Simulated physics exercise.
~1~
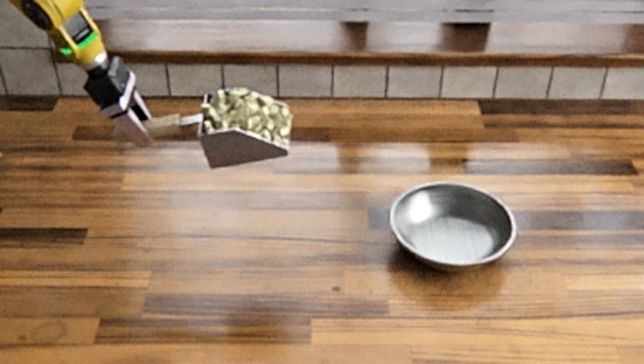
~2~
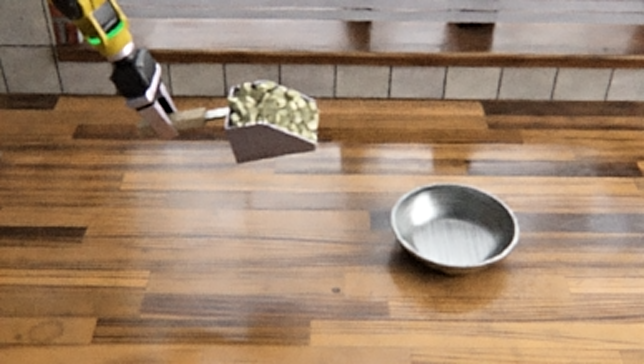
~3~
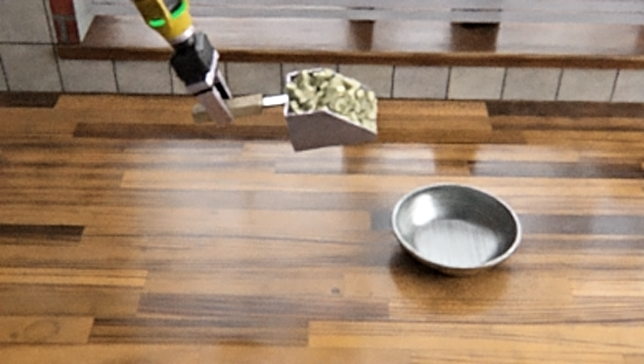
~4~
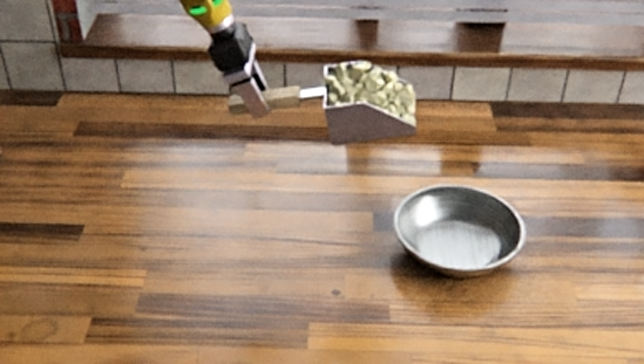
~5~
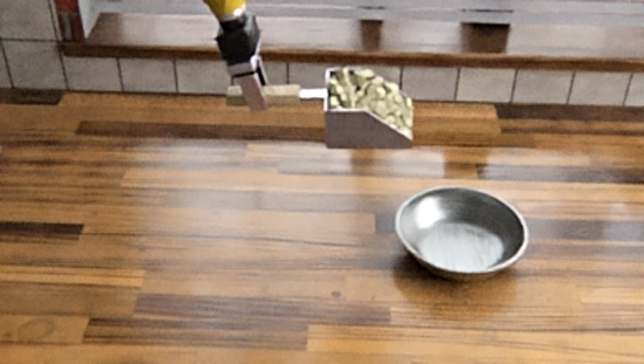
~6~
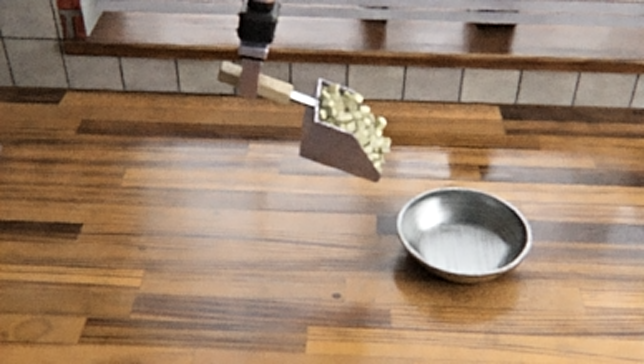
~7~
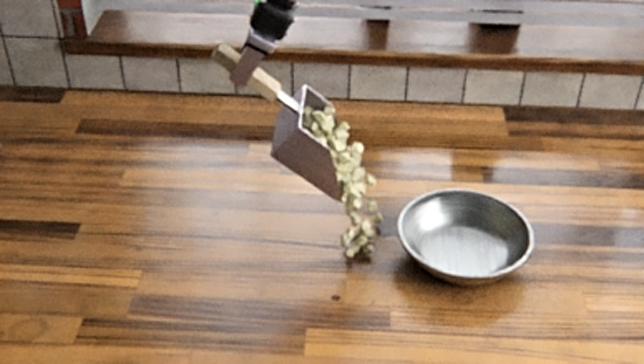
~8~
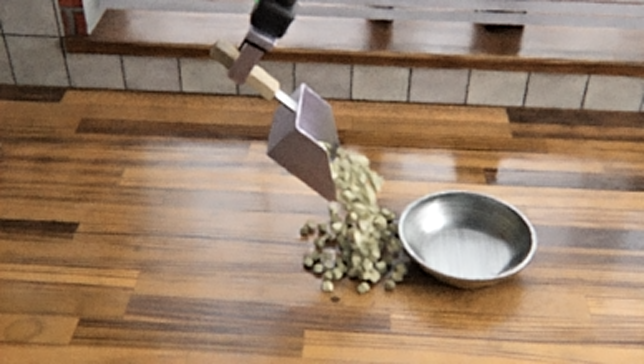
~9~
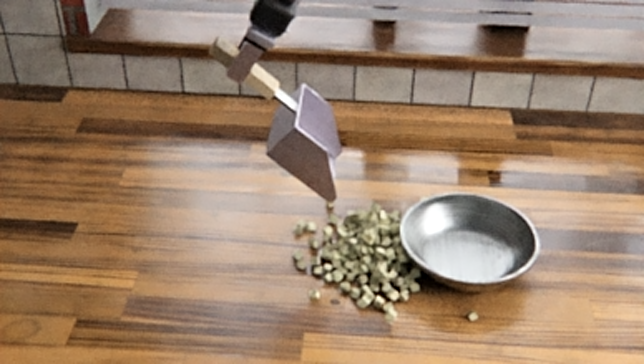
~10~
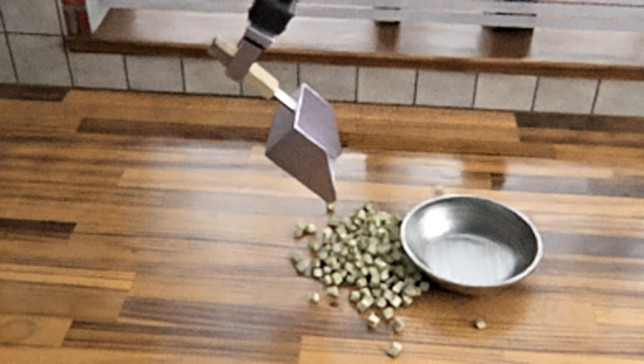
A yellow and black robot arm, seen from slightly above, holds a metal scoop heaped with pale green vegetable dice over a striped brown wooden counter. A shallow silver bowl sits to the right, with a row of pale tiles and a wooden ledge behind. The arm carries the scoop to the right, stops short of the bowl, then draws back a little while tipping it steeply forward. The dice slide out in a stream and land on the counter just left of the bowl. They spread into a loose pile against its side, leaving the scoop tilted above and the bowl empty.
